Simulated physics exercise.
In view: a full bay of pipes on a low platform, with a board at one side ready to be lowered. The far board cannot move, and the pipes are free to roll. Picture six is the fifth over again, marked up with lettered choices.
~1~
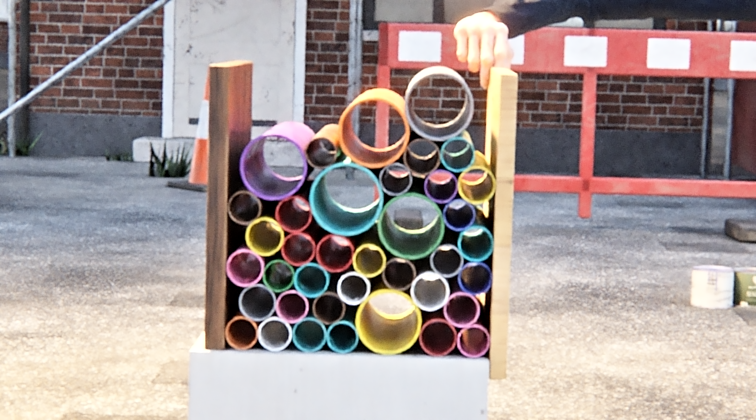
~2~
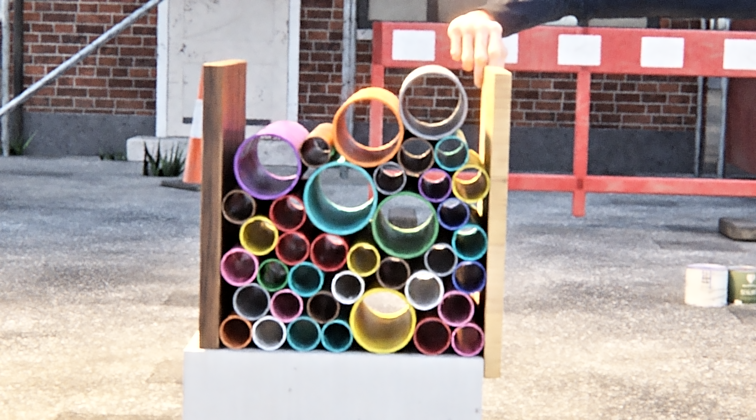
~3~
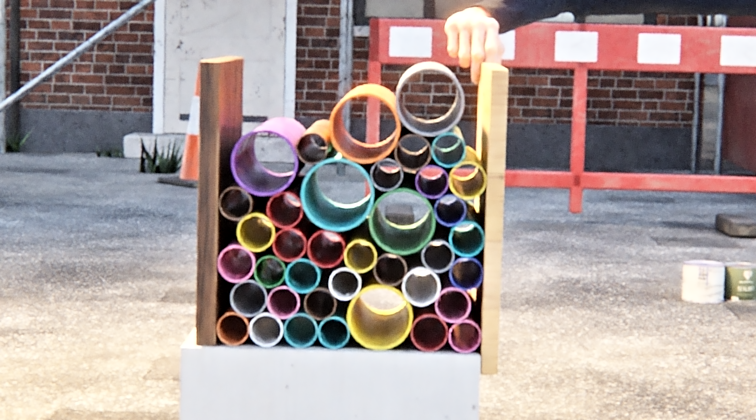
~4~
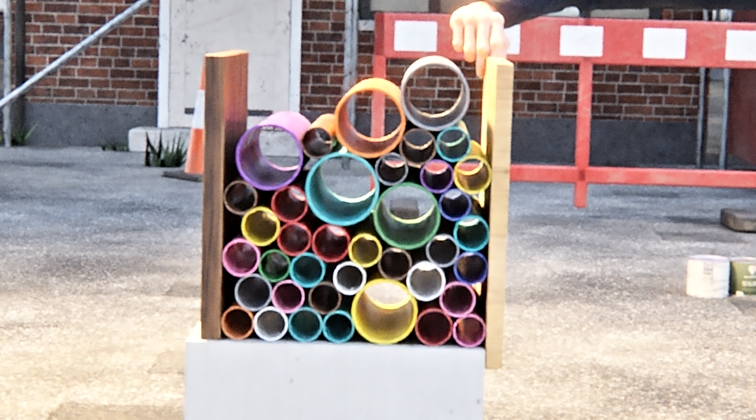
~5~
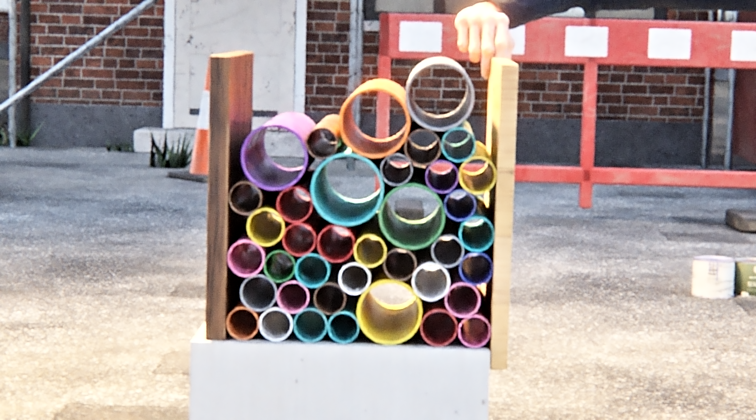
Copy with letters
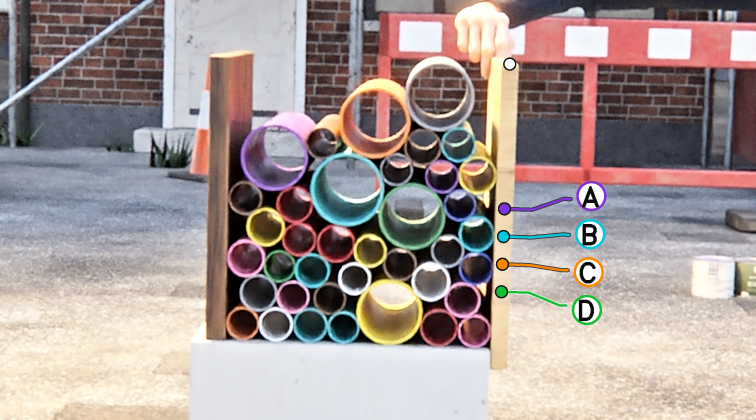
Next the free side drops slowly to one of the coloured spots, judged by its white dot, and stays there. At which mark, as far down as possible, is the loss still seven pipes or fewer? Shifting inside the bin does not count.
C is the limit.
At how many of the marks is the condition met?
Three of the four.
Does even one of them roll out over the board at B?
At B: Yes.
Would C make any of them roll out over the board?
Yes, at C.
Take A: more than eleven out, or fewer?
It loses fewer than eleven.
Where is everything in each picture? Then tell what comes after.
In the first frame, a brown pipe (245, 208); an orange pipe (374, 132); side board (497, 212).
In the second frame, side board (491, 211); an orange pipe (236, 332).
In the third frame, a red pipe (429, 333); a blue pipe (466, 274).
In the fourth frame, a grey pipe (442, 251); a green pipe (407, 216).
In the fifth frame, a turquoise pipe (347, 190); a brown pipe (246, 198); an orange pipe (374, 123).
On the marked copy, A at (505, 209); B at (504, 237); C at (503, 264); D at (502, 292); the white dot at (510, 64).
With C. Early on, top of the board (498, 148).
Further on, top of the board (494, 241).
At the end, top of the board (494, 263), seven out over the board.
As for the rest, A two out over the board; B three out over the board; D more than seven out over the board.
